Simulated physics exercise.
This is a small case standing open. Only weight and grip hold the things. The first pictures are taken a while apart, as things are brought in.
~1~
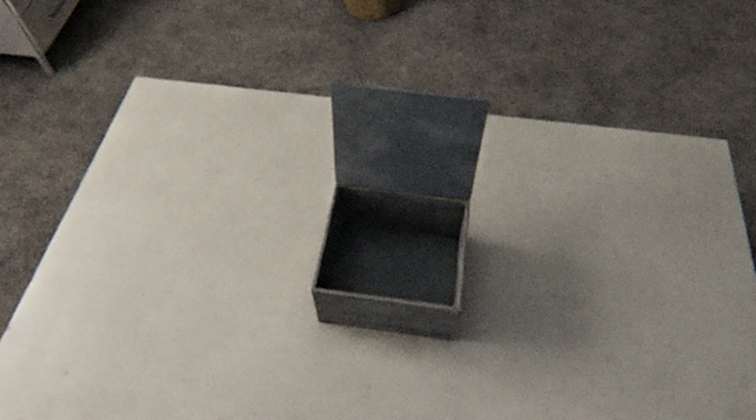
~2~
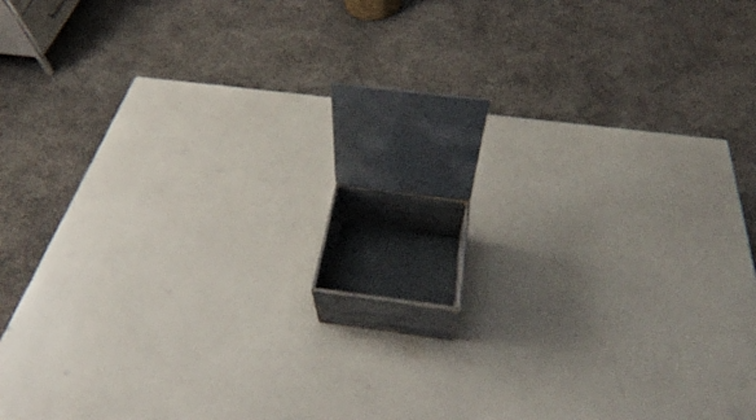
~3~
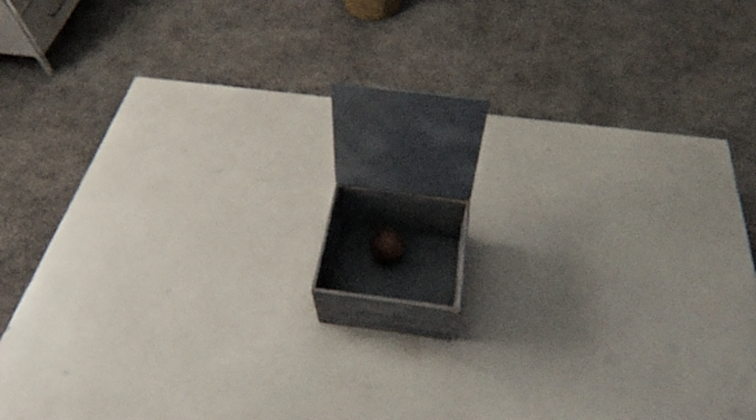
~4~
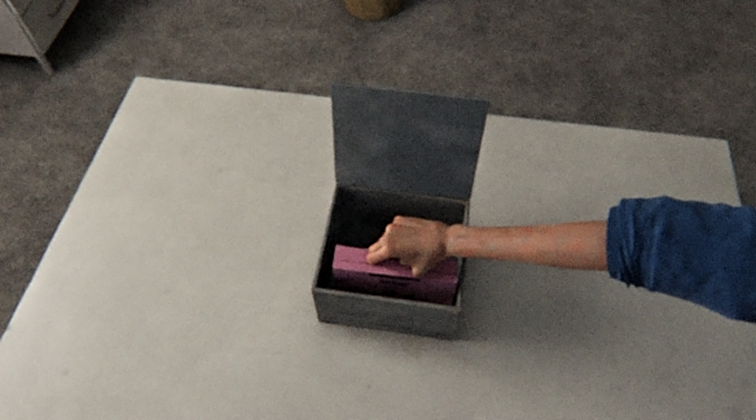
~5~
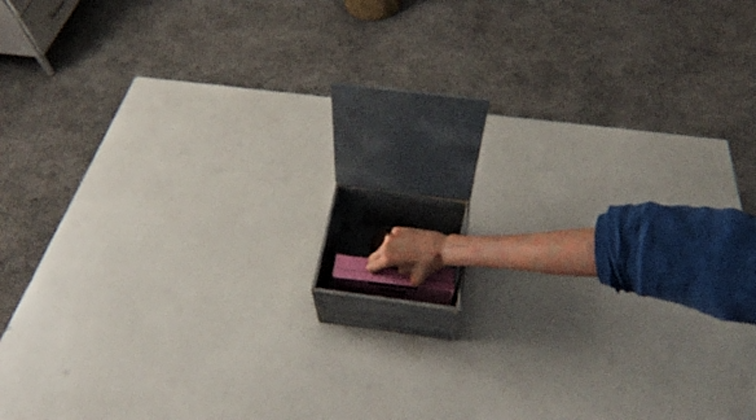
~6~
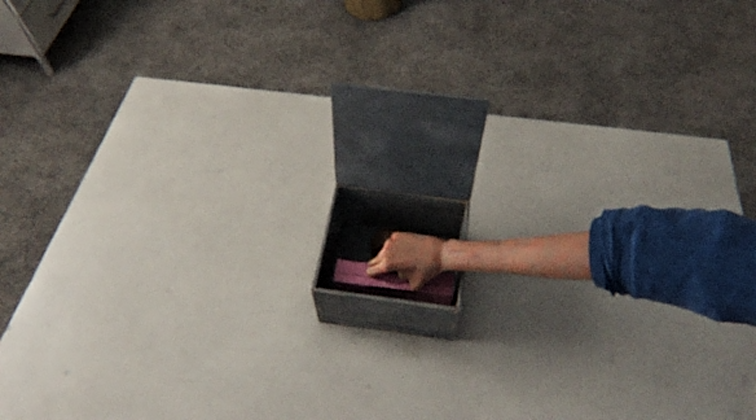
A hand in a blue sleeve lowering a pink packet into an open grey case where a brown ball sat earlier.
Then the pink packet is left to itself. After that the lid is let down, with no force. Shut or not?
Outcome: The lid shuts flat.
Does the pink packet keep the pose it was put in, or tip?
It keeps its pose.
Then, 1.10 s after the last picture, lid starting down.
Then, 1.60 s after the last picture, lid 59° above the rim.
Then, 1.90 s after the last picture, lid 37° above the rim.
Then, 2.20 s after the last picture, lid 11° above the rim.
At rest, lid shut; both in place. Seen from the same camera at the end, pink packet near (394, 289).
